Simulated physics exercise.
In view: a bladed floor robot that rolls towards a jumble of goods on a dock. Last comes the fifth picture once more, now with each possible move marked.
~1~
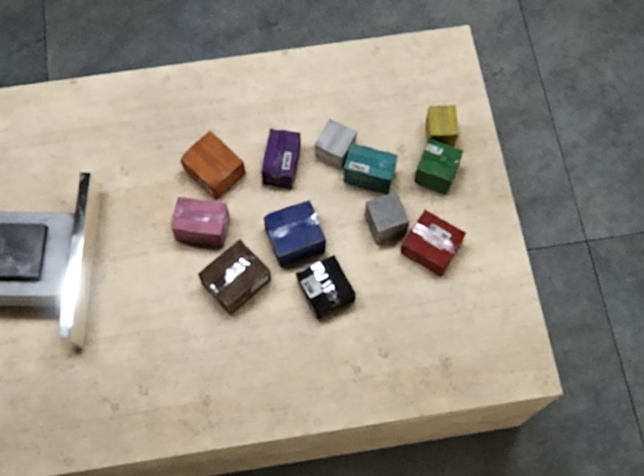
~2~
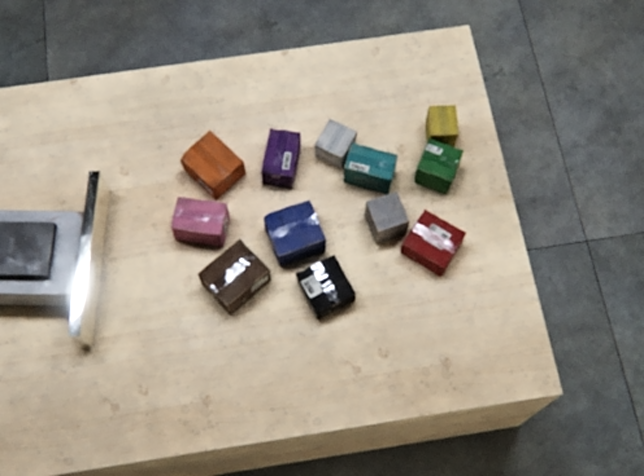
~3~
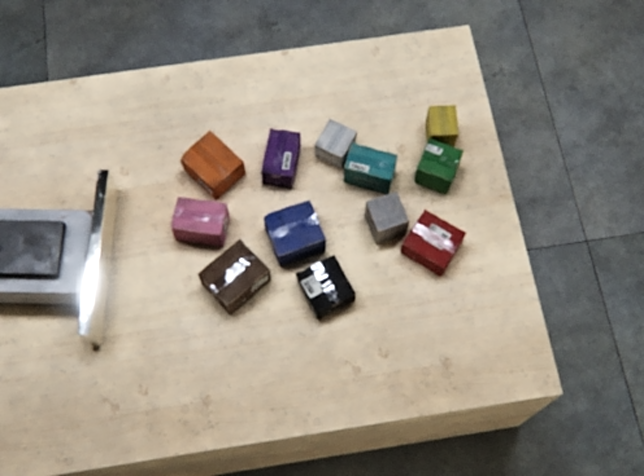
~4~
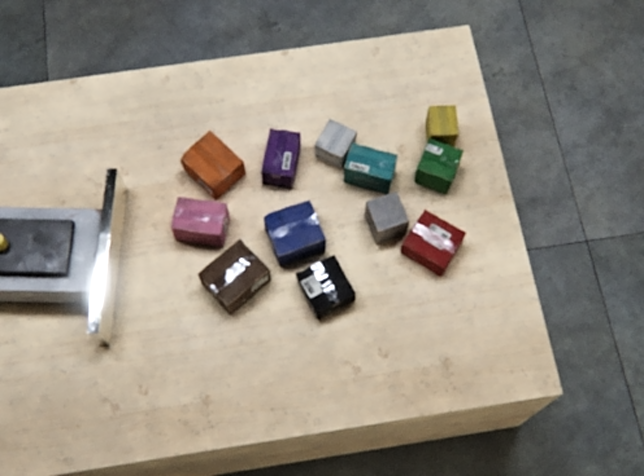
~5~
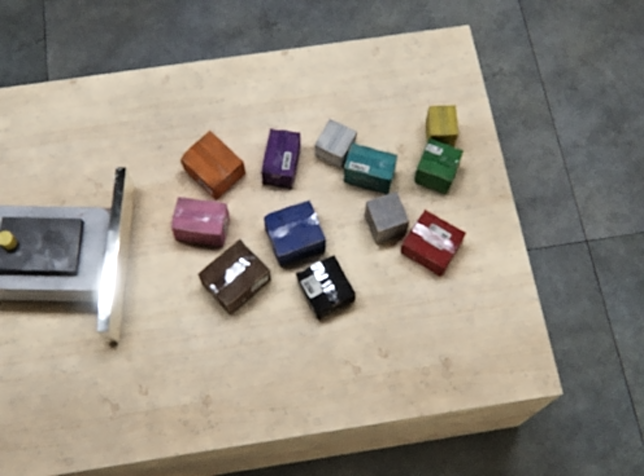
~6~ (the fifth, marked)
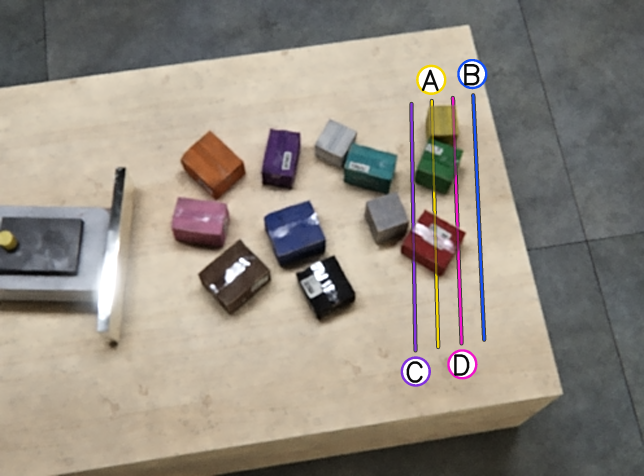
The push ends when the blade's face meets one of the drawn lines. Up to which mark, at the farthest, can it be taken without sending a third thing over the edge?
Line A.
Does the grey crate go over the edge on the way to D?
Yes.
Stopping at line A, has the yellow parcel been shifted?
By then, yes.
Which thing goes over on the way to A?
It is the grey crate.
On the marked copy, A at (435, 217); B at (478, 211); C at (413, 220); D at (457, 214).
With A. Early on, robot (164, 227); orange parcel (250, 147); black parcel (333, 287).
Further on, robot (281, 210); grey crate (464, 211); red parcel (473, 258).
At the end, robot (370, 198); grey crate over the edge; green parcel (503, 155); one fallen.
As for the rest, B drops five; C is within the limit but short; D drops four.
